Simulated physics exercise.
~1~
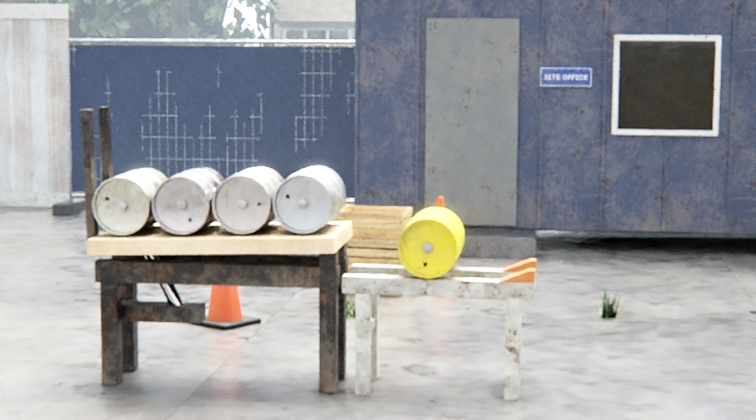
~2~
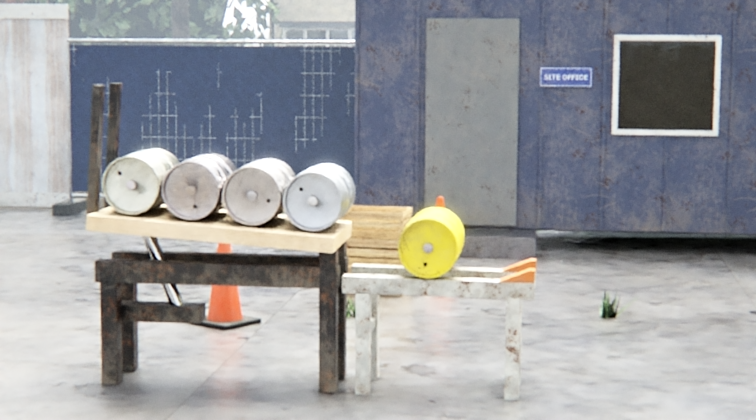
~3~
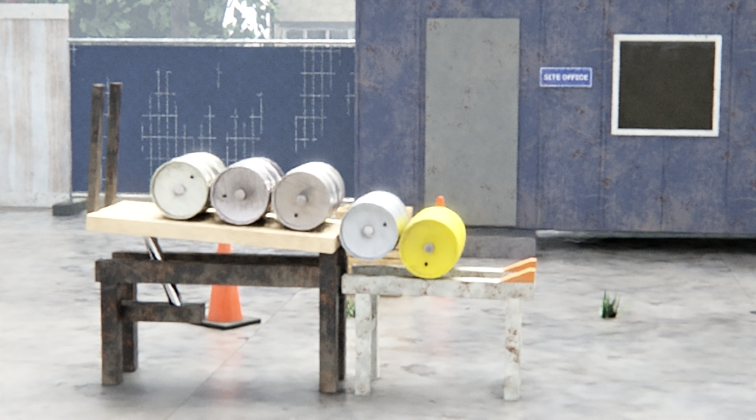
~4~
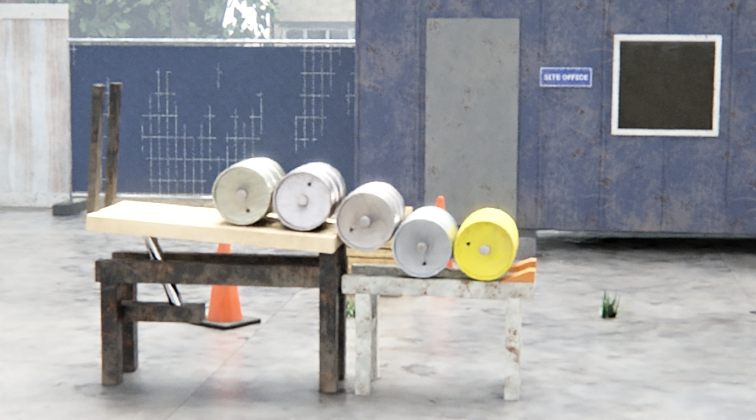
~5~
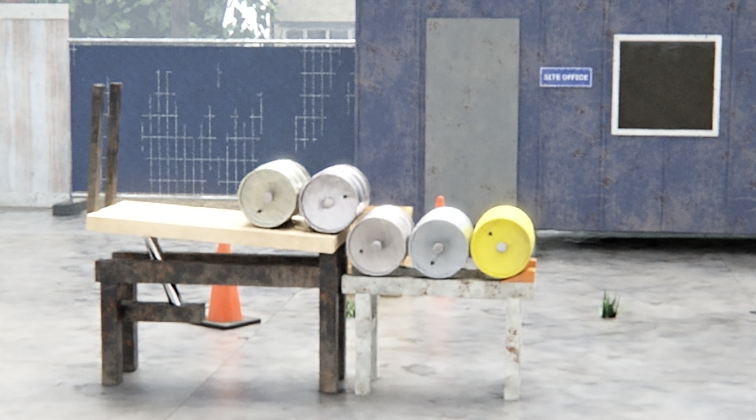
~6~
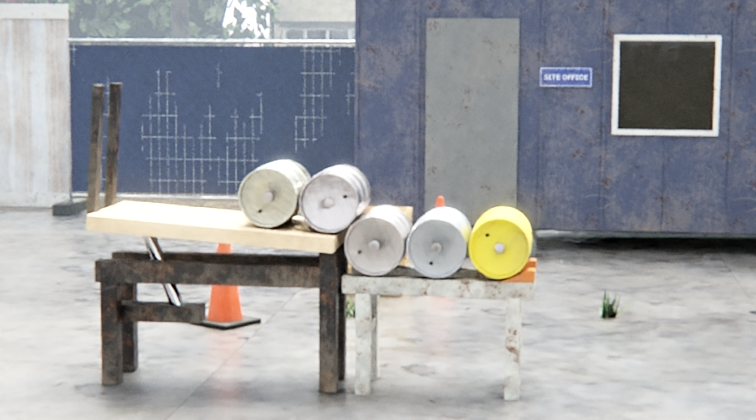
In the video, a wooden deck holding four silvery kegs tilts up at its left edge, and the kegs roll right. Two drop onto the lower rack, pushing the yellow keg to its far end, where it stays on the rack while two kegs remain on the deck.
